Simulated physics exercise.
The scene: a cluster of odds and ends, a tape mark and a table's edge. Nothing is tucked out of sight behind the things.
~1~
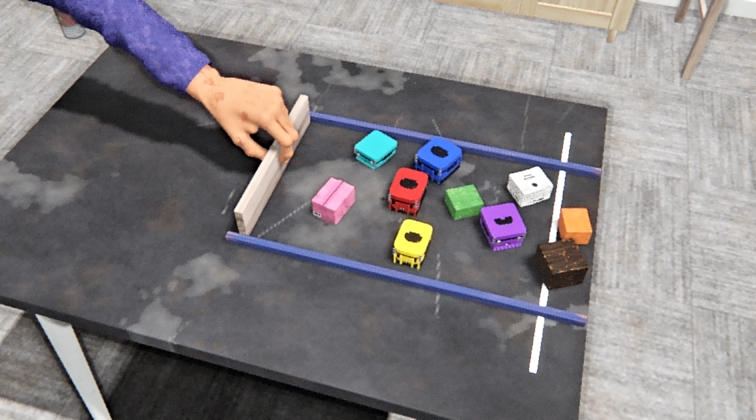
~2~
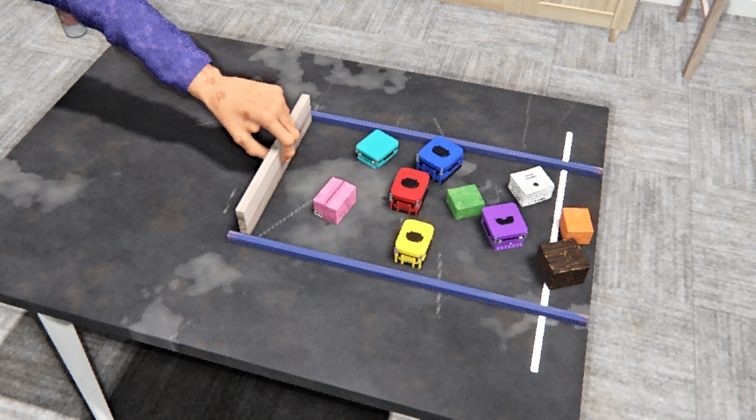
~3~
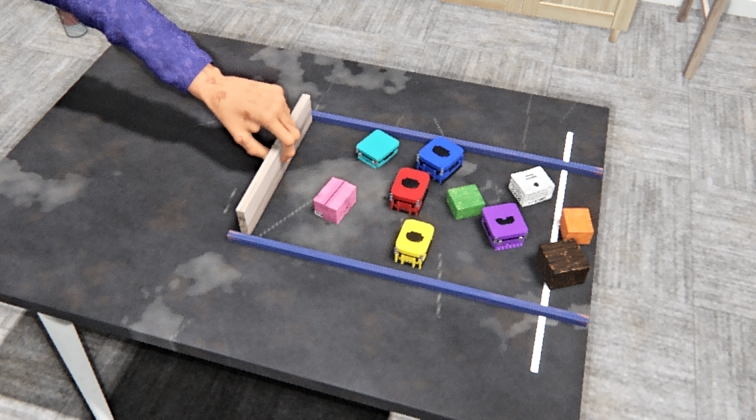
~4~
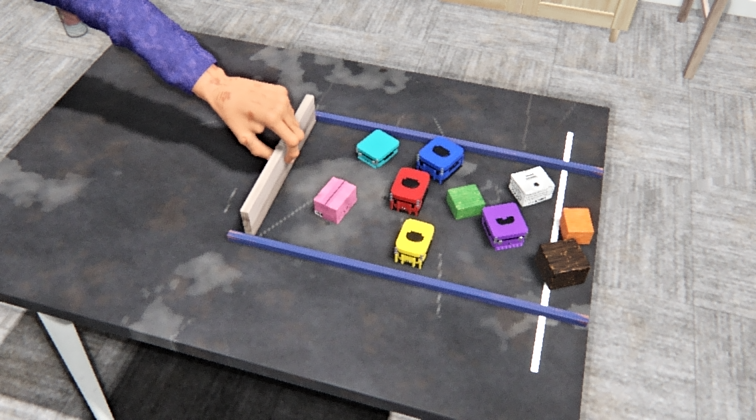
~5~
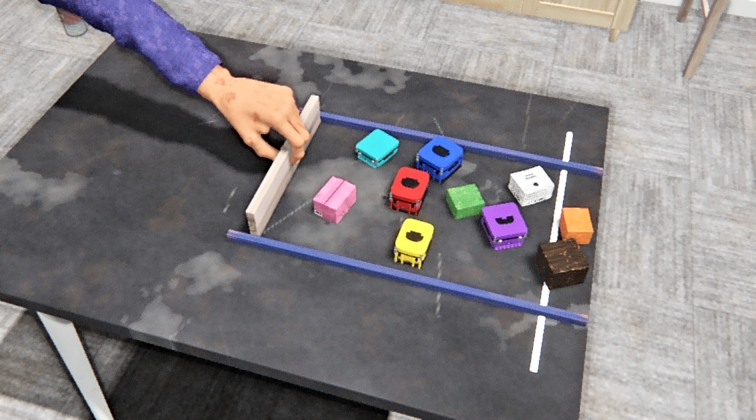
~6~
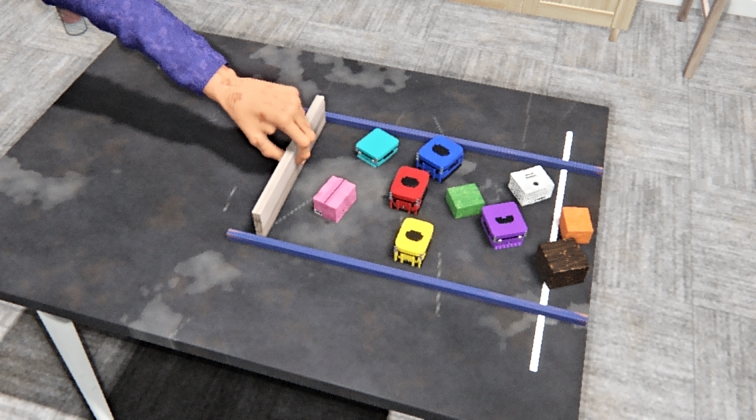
In this clip, a hand in a purple sleeve slides an upright wooden board slightly to the right between two blue rails on a dark table, while the colourful boxes and blocks near a white tape line stay still.
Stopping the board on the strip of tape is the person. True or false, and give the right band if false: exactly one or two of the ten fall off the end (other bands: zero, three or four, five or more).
False, five or more fall off.
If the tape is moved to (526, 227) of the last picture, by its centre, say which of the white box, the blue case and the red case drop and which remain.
White box goes off, blue case stays put, red case stays put.
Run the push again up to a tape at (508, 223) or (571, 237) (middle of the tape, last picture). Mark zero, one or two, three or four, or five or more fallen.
Taking the two places in turn, it's no fall at all; more than four.
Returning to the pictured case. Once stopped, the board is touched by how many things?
That makes 4.
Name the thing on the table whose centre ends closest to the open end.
It's the red case.
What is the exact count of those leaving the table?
Result - number fallen: 6.
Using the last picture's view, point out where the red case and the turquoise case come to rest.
The first near (583, 222), the second near (578, 186).
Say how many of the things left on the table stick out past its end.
The number overhanging is 1.
Soon after, none off yet; orange block at rest near (575, 225); black block at rest near (561, 263); white box at rest near (531, 185).
Then, none off yet; orange block at rest near (575, 225); black block at rest near (561, 263); white box moving near (538, 187).
Further on, none off yet; orange block moved a little near (588, 232); black block moved about its own width near (587, 282); white box moved well along near (607, 204).
At rest, the number that fall off is five or more; fallen, blue case, green block, purple case, white box, black block and orange block.
